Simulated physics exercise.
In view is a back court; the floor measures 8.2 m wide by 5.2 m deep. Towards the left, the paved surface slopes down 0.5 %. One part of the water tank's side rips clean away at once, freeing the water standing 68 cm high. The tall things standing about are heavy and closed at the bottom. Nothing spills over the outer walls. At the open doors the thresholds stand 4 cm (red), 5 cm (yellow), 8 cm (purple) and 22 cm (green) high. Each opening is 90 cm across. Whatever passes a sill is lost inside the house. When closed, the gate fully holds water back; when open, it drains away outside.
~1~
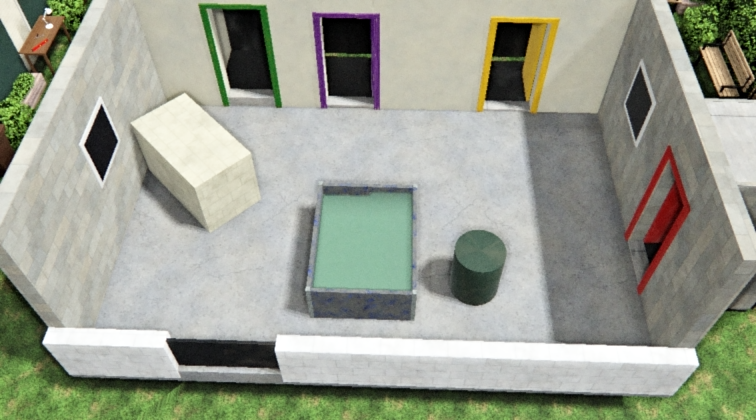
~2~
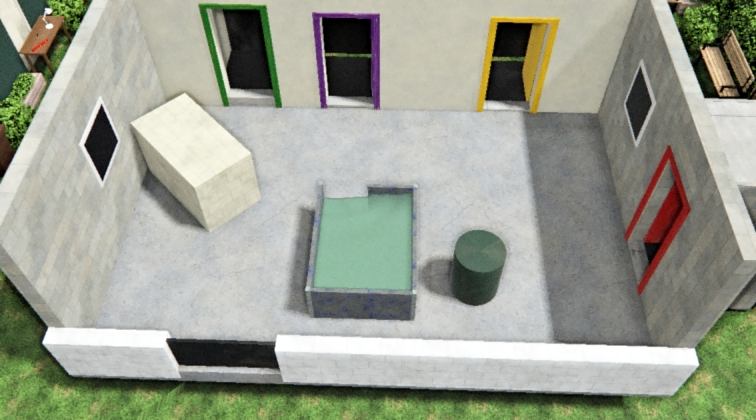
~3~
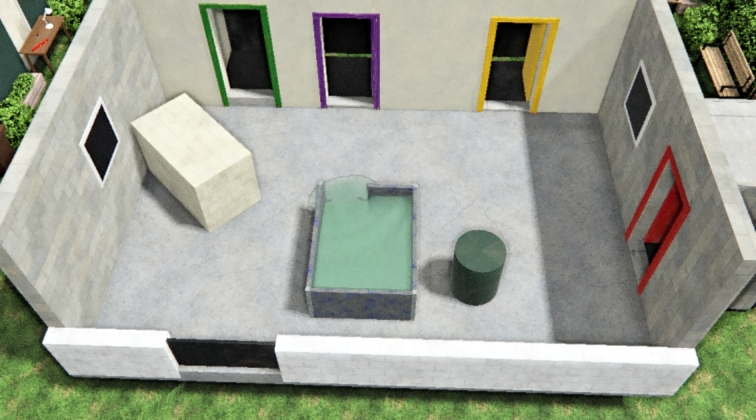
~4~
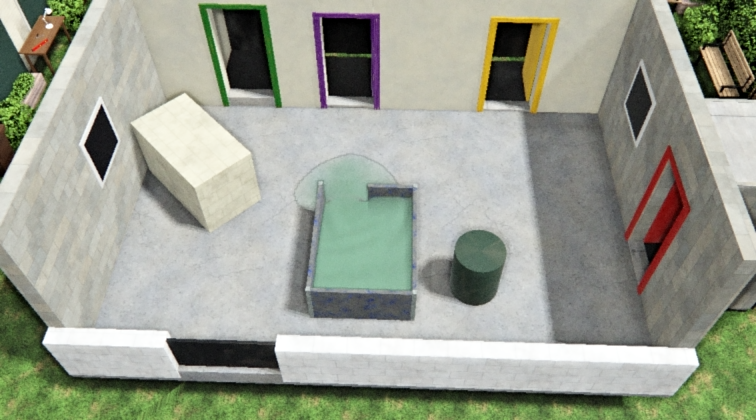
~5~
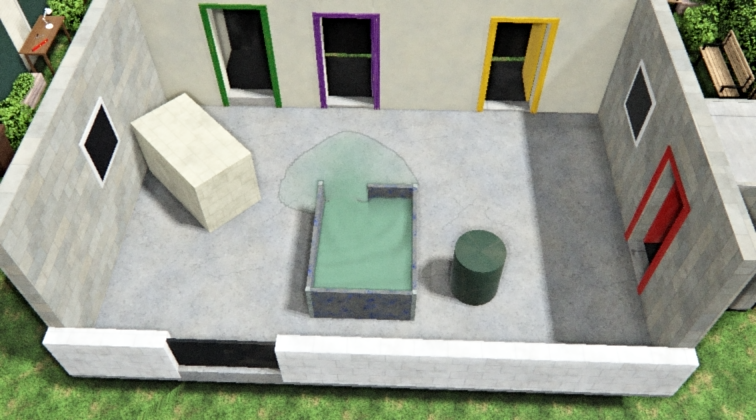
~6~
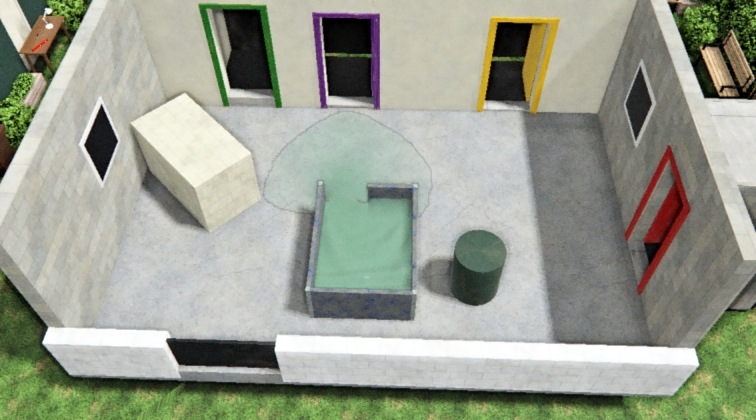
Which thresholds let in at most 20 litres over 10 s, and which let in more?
The red door lets in at most that; the yellow door lets in at most that; the purple door lets in more; the green door lets in at most that.
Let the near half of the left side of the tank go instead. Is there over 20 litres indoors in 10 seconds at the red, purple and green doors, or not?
Door red stays within, door purple stays within, door green stays within.
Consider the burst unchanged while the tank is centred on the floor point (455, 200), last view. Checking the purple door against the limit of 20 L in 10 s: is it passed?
Well, purple ends up beyond the mark.
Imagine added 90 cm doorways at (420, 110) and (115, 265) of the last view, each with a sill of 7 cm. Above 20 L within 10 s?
So the first one exceeds it, while the second one doesn't reach it.
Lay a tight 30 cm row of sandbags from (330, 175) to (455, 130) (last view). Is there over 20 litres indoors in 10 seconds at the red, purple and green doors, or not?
Against that limit: Red below, purple below, green below.
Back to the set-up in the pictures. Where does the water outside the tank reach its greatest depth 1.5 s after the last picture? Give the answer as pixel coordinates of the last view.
Around (169, 105).
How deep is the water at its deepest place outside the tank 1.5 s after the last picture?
Roughly 32 cm.
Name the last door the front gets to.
It's the red door.
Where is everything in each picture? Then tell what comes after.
The first frame shows the water tank at (365, 238) is whole and still, 68 cm deep.
In the second frame, water pours out on the water tank's far side and has run 0.4 m, to a hidden place; typically 6 cm deep outside, 68 cm at the water tank's back.
In the third frame, the front is at (362, 180), 0.8 m from the gap on the water tank's far side; 0.7 m2 of floor is under water; 68 cm left at the back of the water tank.
In the fourth frame, the front is at (364, 160), 1.3 m from the gap on the water tank's far side; 1.6 m2 of floor is under water; 68 cm left at the back of the water tank.
In the fifth frame, the front is at (343, 135), 1.9 m from the gap on the water tank's far side; 2.9 m2 of floor is under water; 63 cm left at the back of the water tank.
In the sixth frame, the front is at (341, 115), 2.4 m from the gap on the water tank's far side; 4.4 m2 of floor is under water; 58 cm left at the back of the water tank.
Then, 0.7 s after the last picture water covers 20 % of the floor and is deepest (28 cm) near (346, 204); red door not reached, yellow door not reached, purple door 14 cm at the sill, 36 L in, green door 9 cm at the sill, 0 L in.
Then, 1.5 s after the last picture water covers 30 % of the floor and is deepest (32 cm) near (169, 105); red door not reached, yellow door 5 cm at the sill, 0 L in, purple door 20 cm at the sill, 120 L in, green door 15 cm at the sill, 0 L in.
Then, 2.8 s after the last picture water covers 40 % of the floor and is deepest (32 cm) near (151, 160); red door not reached, yellow door 5 cm at the sill, 0 L in, purple door 16 cm at the sill, 194 L in, green door 10 cm at the sill, 0 L in.
Then, 5.3 s after the last picture water covers 45 % of the floor and is deepest (22 cm) near (161, 160); red door 2 cm at the sill, 0 L in, yellow door 3 cm at the sill, 1 L in, purple door 10 cm at the sill, 237 L in, green door 14 cm at the sill, 0 L in.
Then, 9.3 s after the last picture water covers 80 % of the floor and is deepest (10 cm) near (169, 105); red door 2 cm at the sill, 0 L in, yellow door 3 cm at the sill, 1 L in, purple door 8 cm at the sill, 248 L in, green door 8 cm at the sill, 0 L in.
